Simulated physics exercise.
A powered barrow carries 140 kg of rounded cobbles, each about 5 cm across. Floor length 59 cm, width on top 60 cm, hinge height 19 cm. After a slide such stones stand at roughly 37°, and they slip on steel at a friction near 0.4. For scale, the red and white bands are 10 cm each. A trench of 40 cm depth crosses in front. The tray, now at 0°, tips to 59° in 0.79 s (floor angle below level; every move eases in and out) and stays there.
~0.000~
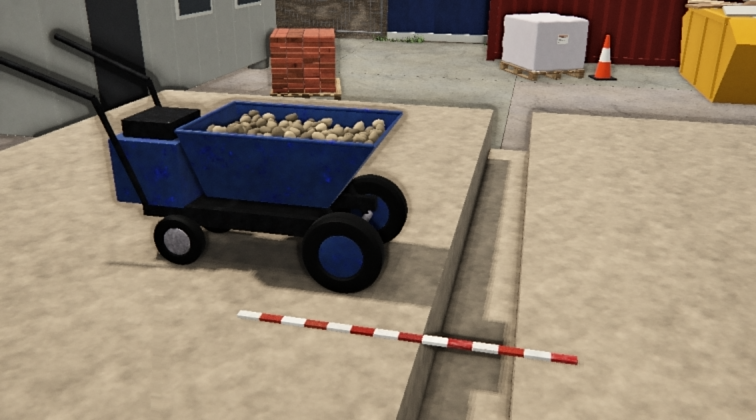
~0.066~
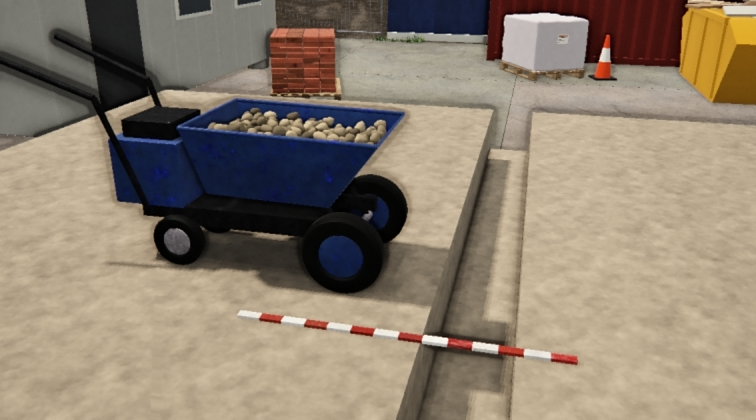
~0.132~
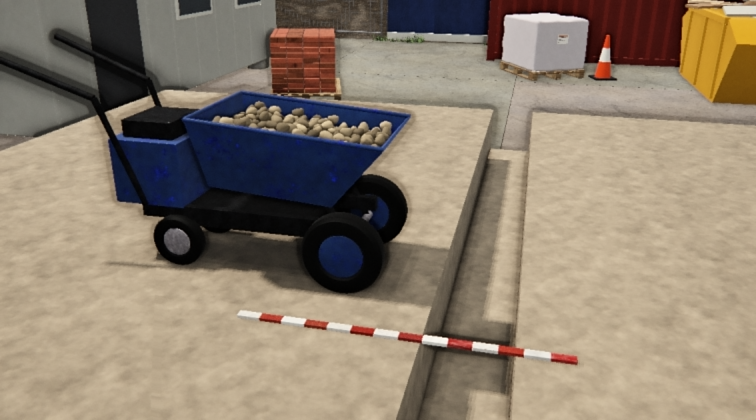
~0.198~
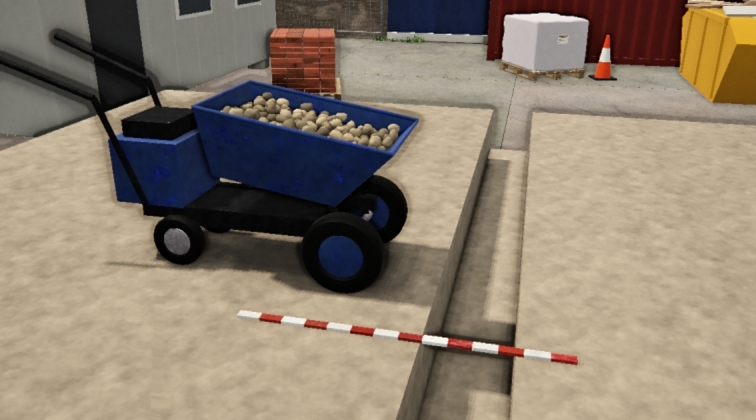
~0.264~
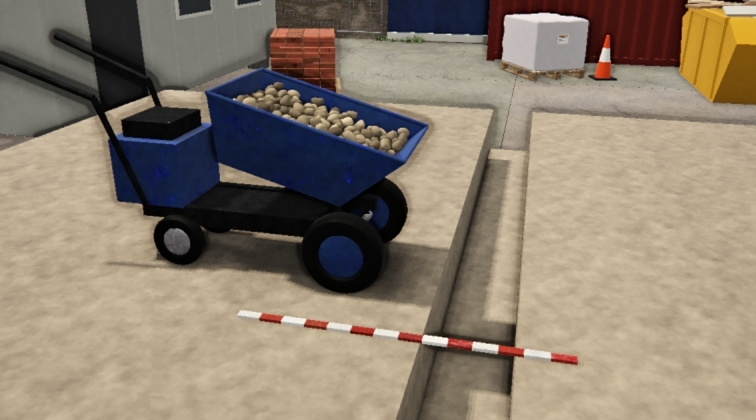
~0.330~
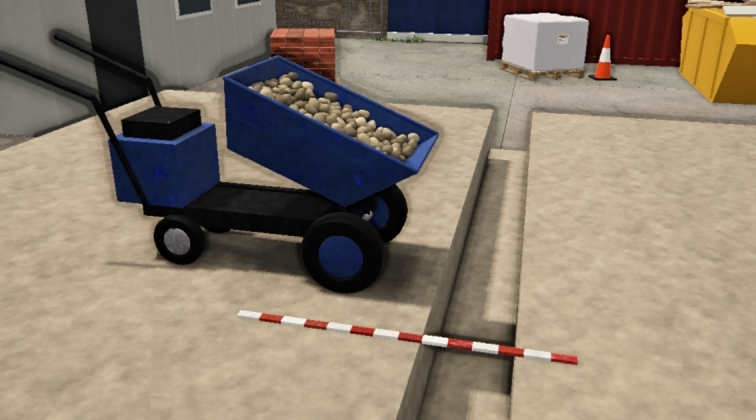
The clip shows a blue powered barrow loaded with rounded cobbles, standing beside a trench with a red and white striped pole across it. The tray's rear gradually rises, tilting the load toward the right while the wheels stay still.
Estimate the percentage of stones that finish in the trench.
Some 40 per cent of it.
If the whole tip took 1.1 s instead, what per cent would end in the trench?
In that case some 50 per cent.
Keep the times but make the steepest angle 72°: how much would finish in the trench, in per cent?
It would be near 55 per cent.
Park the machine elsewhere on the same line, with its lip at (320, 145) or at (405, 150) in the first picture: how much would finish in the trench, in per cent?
First some 60, then 20 per cent.
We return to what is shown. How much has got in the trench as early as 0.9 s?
Some 10 per cent.
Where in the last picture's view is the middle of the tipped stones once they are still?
Around (503, 335).
After 0.6 s the floor is at 50°; 100 % in the tray; the foremost stones are at (440, 191).
After 0.9 s the floor is at 59°; 90 % in the tray, 10 % in the trench; the foremost stones are at (517, 274).
After 1.2 s the floor is at 59°; 56 % in the tray, 21 % in the trench, 23 % past the trench; the foremost stones are at (639, 296).
After 3.2 s the floor is at 59°; 34 % in the tray, 40 % in the trench, 25 % past the trench; the foremost stones are past the picture's edge.
